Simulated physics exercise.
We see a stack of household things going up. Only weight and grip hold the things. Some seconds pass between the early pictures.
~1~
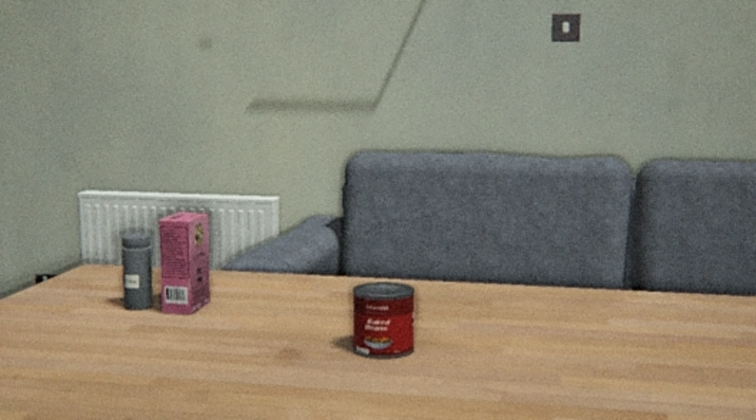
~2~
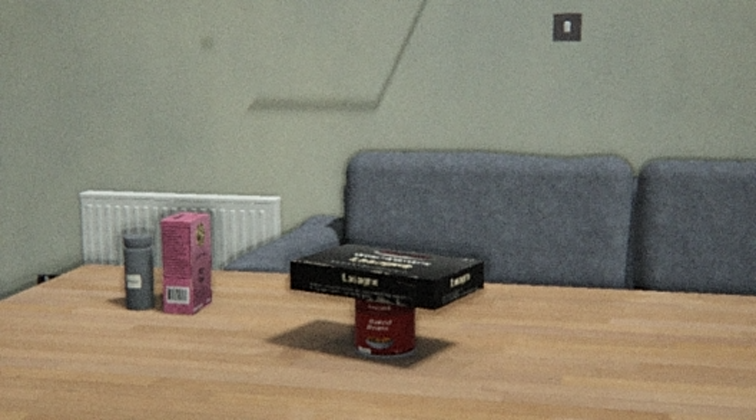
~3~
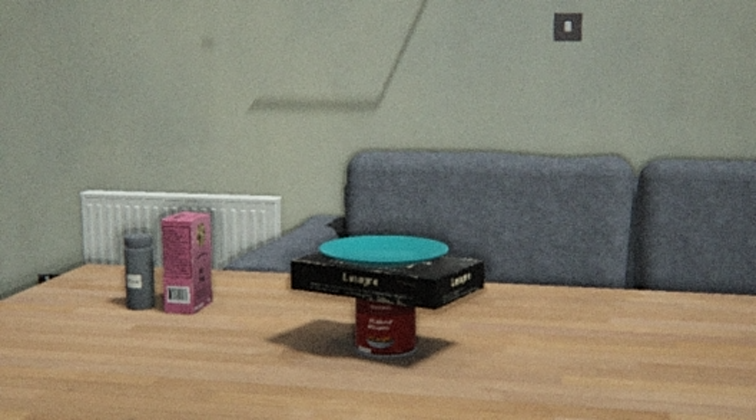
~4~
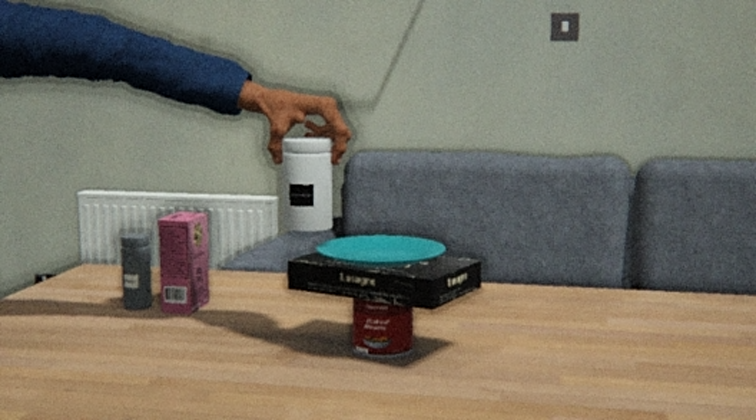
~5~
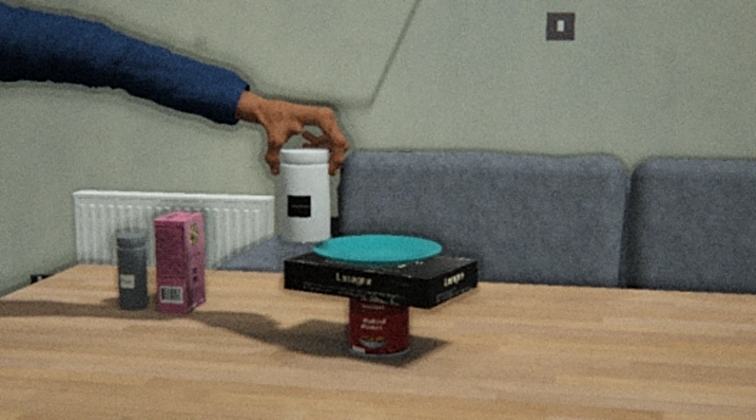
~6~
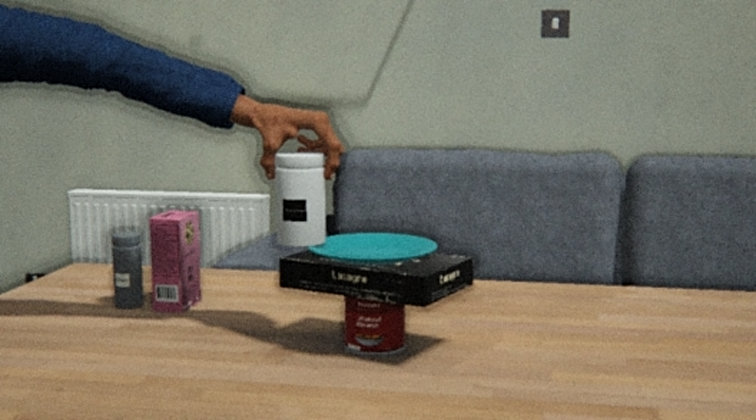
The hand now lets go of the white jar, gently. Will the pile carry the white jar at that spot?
It loses its balance.
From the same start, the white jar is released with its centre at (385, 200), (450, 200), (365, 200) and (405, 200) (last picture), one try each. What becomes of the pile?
First try: It keeps its balance; second try: It gives way; third try: It stays up; fourth try: It stays up.
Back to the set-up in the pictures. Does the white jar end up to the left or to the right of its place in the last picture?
To the left.
Then, 0.40 s after the last picture, white jar now fallen.
Then, 0.50 s after the last picture, things are still on the move.
At rest, fallen, white jar; the other 5 in place. Seen from the same camera at the end, white jar near (259, 306). The pile comes apart.
